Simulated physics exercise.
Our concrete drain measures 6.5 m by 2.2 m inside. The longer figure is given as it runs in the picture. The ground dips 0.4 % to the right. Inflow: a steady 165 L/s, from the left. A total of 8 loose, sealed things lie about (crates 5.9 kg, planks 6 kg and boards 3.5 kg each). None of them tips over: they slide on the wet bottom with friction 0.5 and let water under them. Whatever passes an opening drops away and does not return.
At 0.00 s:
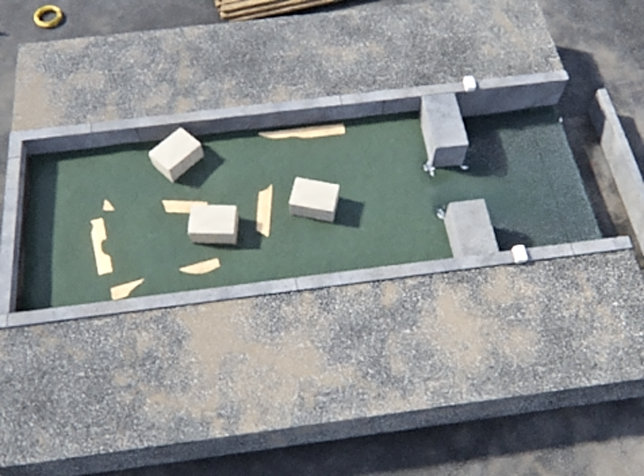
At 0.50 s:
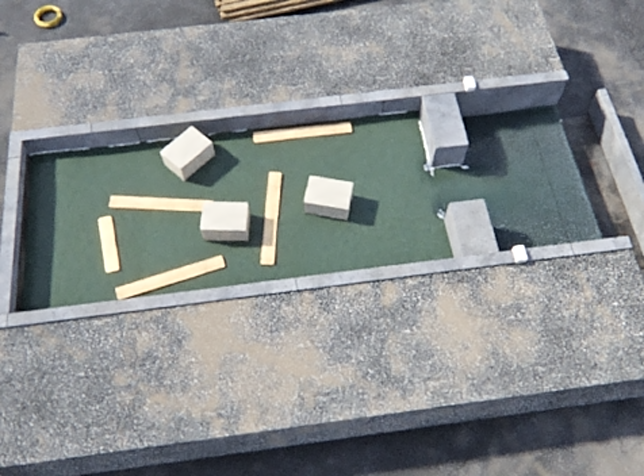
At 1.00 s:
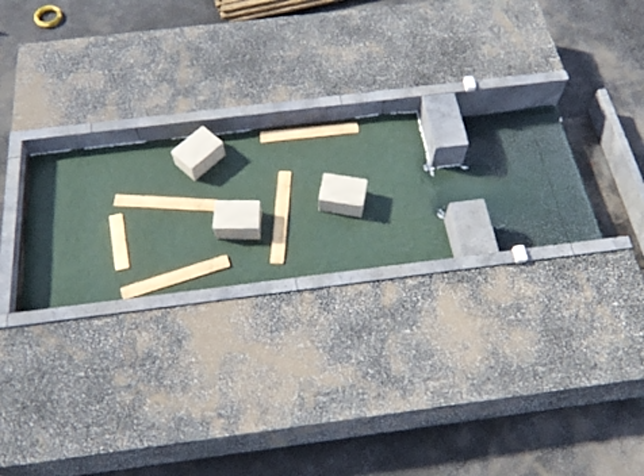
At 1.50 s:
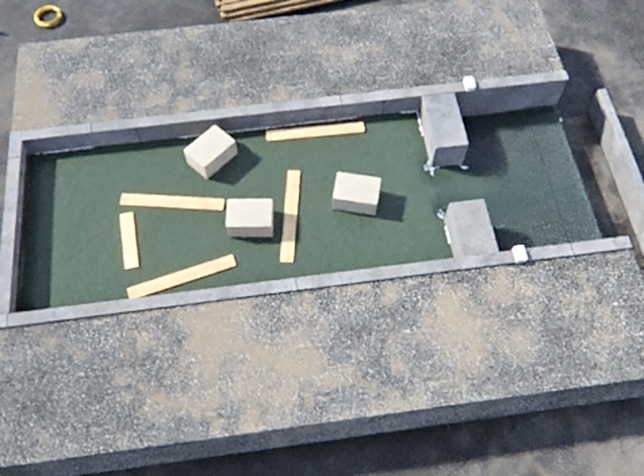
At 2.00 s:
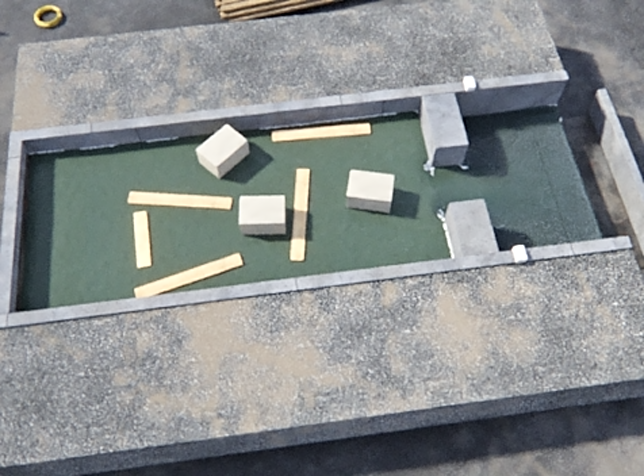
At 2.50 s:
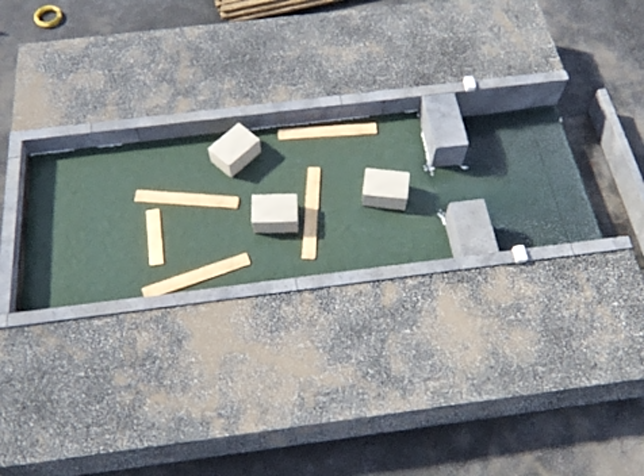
In a walled channel of dark green water, pale blocks and wooden planks drift slowly right.
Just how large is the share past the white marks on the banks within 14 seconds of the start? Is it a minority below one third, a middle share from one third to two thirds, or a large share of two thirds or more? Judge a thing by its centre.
A minority below one third.
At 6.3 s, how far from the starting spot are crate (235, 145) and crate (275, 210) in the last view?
In turn: 200 cm, 200 cm.
After 3.5 s 0 of 8 are over the mark; 8 afloat.
After 6.3 s 1 of 8 are over the mark; 7 afloat.
After 10.0 s 1 of 8 are over the mark; 7 afloat.
After 14.0 s 1 of 8 are over the mark; 7 afloat.
